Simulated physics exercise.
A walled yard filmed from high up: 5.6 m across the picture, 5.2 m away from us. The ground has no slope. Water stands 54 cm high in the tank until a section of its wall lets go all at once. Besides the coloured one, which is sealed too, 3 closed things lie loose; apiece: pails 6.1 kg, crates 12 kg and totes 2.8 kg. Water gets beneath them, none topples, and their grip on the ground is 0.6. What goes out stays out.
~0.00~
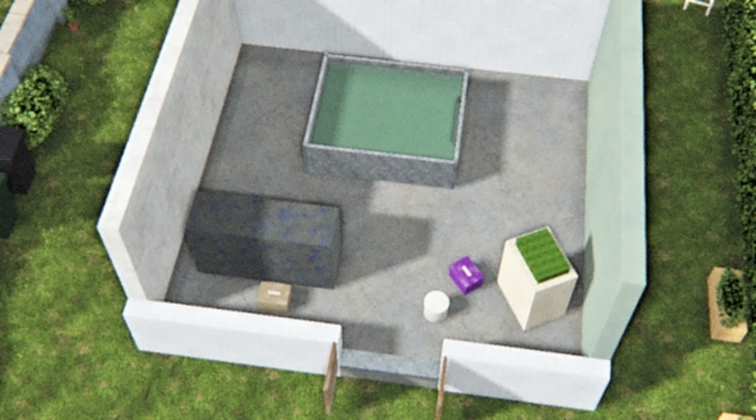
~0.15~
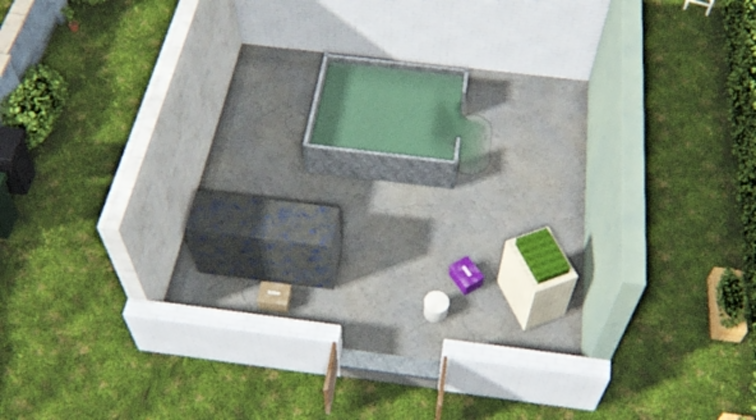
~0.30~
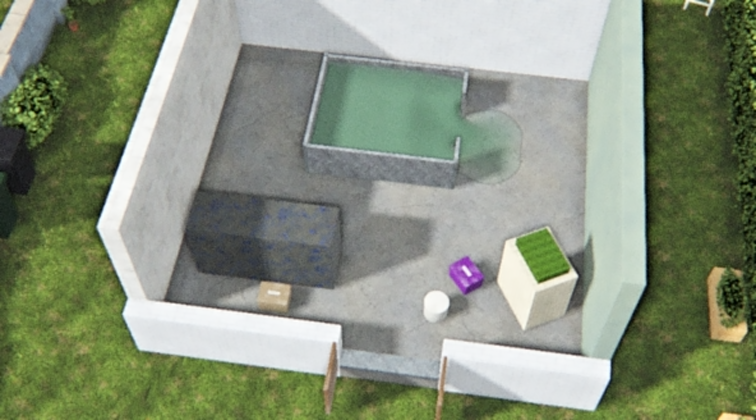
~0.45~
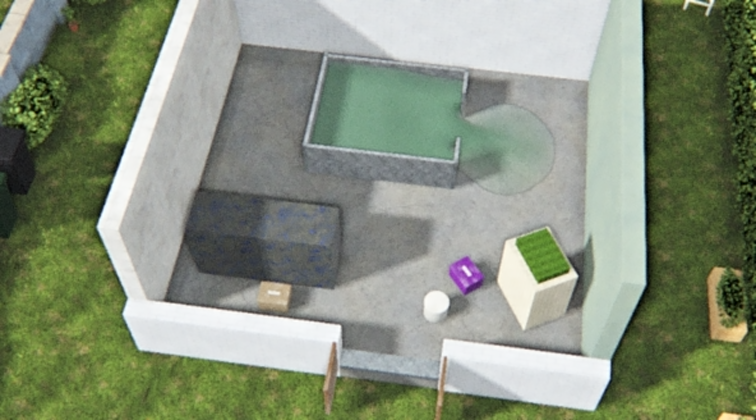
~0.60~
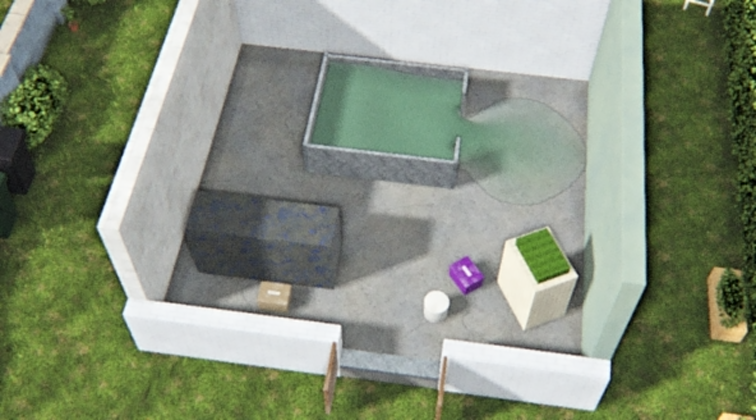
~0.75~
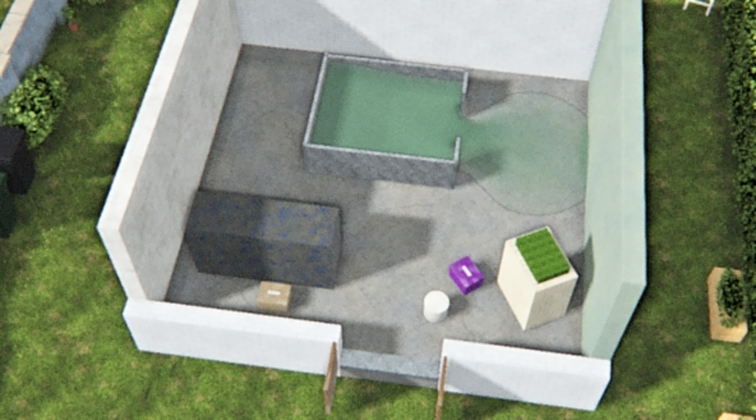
Green-tinted water slips through a gap in the right side of a raised rectangular pool and spreads in a thin, rounded sheet across the flat grey floor of a walled yard, seen from high above. A dark block stands at left by a tan box, with a white cylinder, purple box and grass-topped cream block toward the right. The sheet widens to the pale green right wall, while the objects and camera stay still.
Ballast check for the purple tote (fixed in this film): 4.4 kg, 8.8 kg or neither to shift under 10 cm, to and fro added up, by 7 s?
Verdict: Neither weight holds it.
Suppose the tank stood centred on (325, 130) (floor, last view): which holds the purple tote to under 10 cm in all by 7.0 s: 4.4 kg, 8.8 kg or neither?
Then neither weight holds it.
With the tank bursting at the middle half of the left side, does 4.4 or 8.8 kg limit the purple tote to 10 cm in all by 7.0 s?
In that case only the larger load is enough.
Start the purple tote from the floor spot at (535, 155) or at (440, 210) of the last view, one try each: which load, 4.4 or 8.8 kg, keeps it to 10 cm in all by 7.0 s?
In turn: Neither is enough; it takes the larger.
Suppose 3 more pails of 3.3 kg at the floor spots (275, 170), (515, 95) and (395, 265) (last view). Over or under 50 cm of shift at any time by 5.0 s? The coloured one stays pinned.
In turn: Less, past it, less.
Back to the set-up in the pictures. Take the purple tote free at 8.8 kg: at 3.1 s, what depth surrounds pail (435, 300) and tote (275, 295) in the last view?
About 0 and 0 cm.
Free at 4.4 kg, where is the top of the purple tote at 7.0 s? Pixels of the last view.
Near (312, 318).
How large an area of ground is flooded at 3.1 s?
Some 13 m2.
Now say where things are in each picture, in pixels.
In the first picture, the purple tote at (467, 271) rests on the ground; 3.5 m2 under water; 0 of 4 have shifted.
In the second picture, the purple tote at (467, 271) rests on the ground; water covers 4.0 m2; 0 of 4 have shifted.
In the third picture, the purple tote at (467, 271) rests on the ground; 4.6 m2 under water; 0 of 4 have shifted.
In the fourth picture, the purple tote at (467, 271) rests on the ground; 5.4 m2 under water; 0 of 4 have shifted.
In the fifth picture, the purple tote at (467, 271), on the bottom; 6.3 m2 under water; 0 of 4 have shifted.
In the sixth picture, the purple tote at (467, 271), on the bottom; 7.0 m2 under water; 0 of 4 have shifted.
After 1.4 s the purple tote would be 0 cm from its start with 4.4 kg and 0 cm from its start with 8.8 kg; 0 cm of water round it then.
After 3.1 s the purple tote would be 3 cm from its start with 4.4 kg and 0 cm from its start with 8.8 kg; 3 cm of water round it then.
After 4.9 s the purple tote would be 100 cm from its start with 4.4 kg and 33 cm from its start with 8.8 kg; 7 cm of water round it then.
After 7.0 s the purple tote would be 217 cm from its start with 4.4 kg and 112 cm from its start with 8.8 kg; 6 cm of water round it then.
